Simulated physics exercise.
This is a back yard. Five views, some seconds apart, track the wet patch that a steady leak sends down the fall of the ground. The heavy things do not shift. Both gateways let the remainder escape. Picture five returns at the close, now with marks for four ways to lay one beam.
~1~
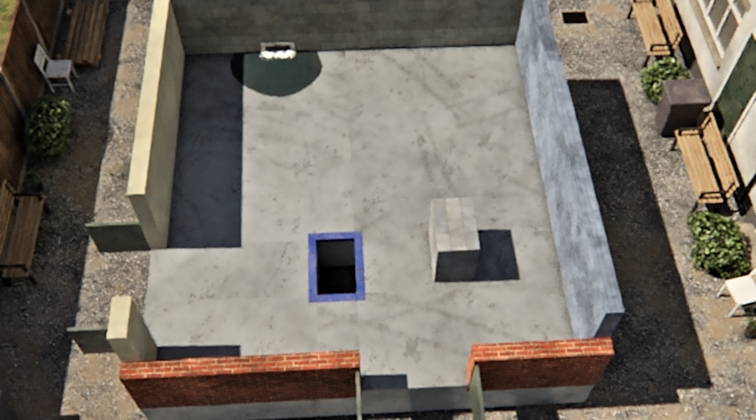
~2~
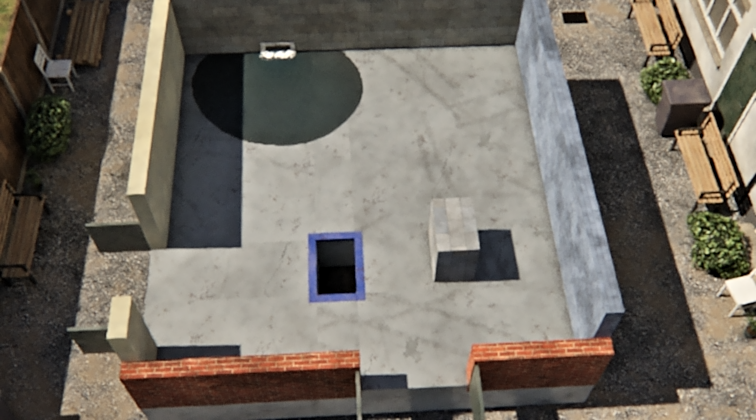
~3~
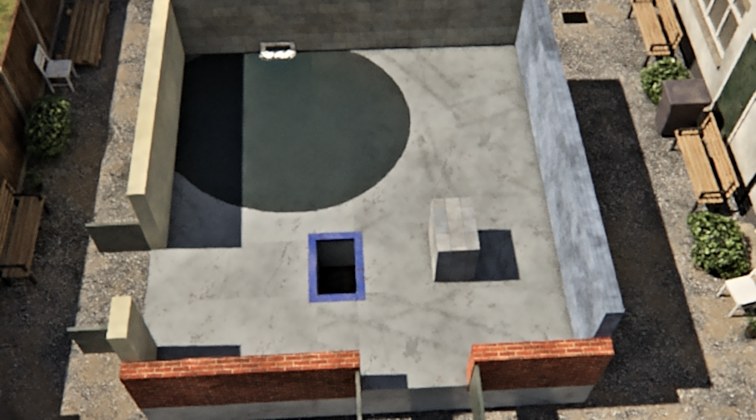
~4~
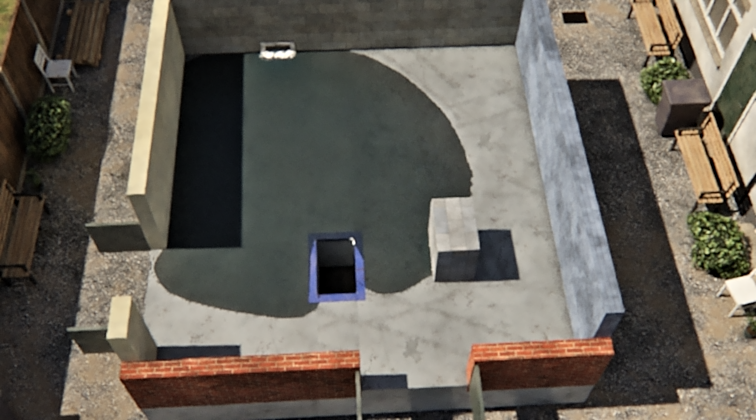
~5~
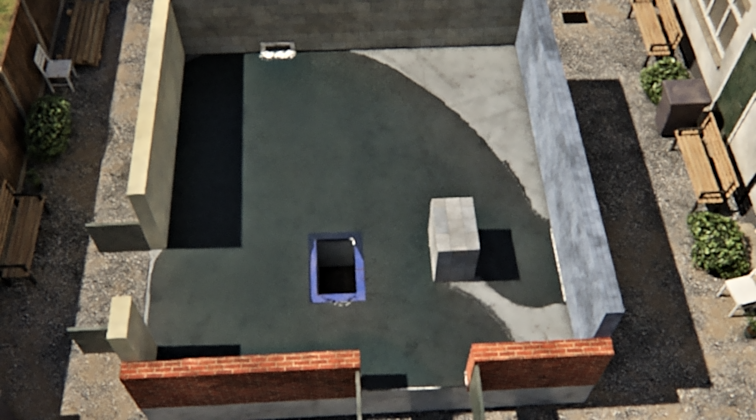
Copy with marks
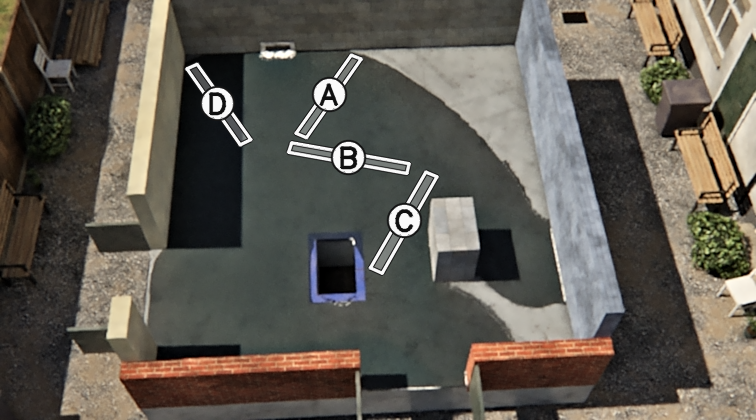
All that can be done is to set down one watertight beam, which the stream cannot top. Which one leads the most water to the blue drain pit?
C.
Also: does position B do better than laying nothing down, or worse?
Position B is worse.
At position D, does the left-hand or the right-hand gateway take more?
The right one.
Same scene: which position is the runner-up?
That is position D.
In white, A from (301, 135) to (356, 57); B from (290, 147) to (408, 168); C from (376, 270) to (431, 174); D from (192, 66) to (245, 142).
Choosing A, about 15 % of the stream goes into the blue drain pit, about 84 % out by the gates.
Choosing B, about 13 % of the stream goes into the blue drain pit, about 87 % out by the gates.
Choosing C, about 46 % of the stream goes into the blue drain pit, about 53 % out by the gates.
Choosing D, about 30 % of the stream goes into the blue drain pit, about 70 % out by the gates.
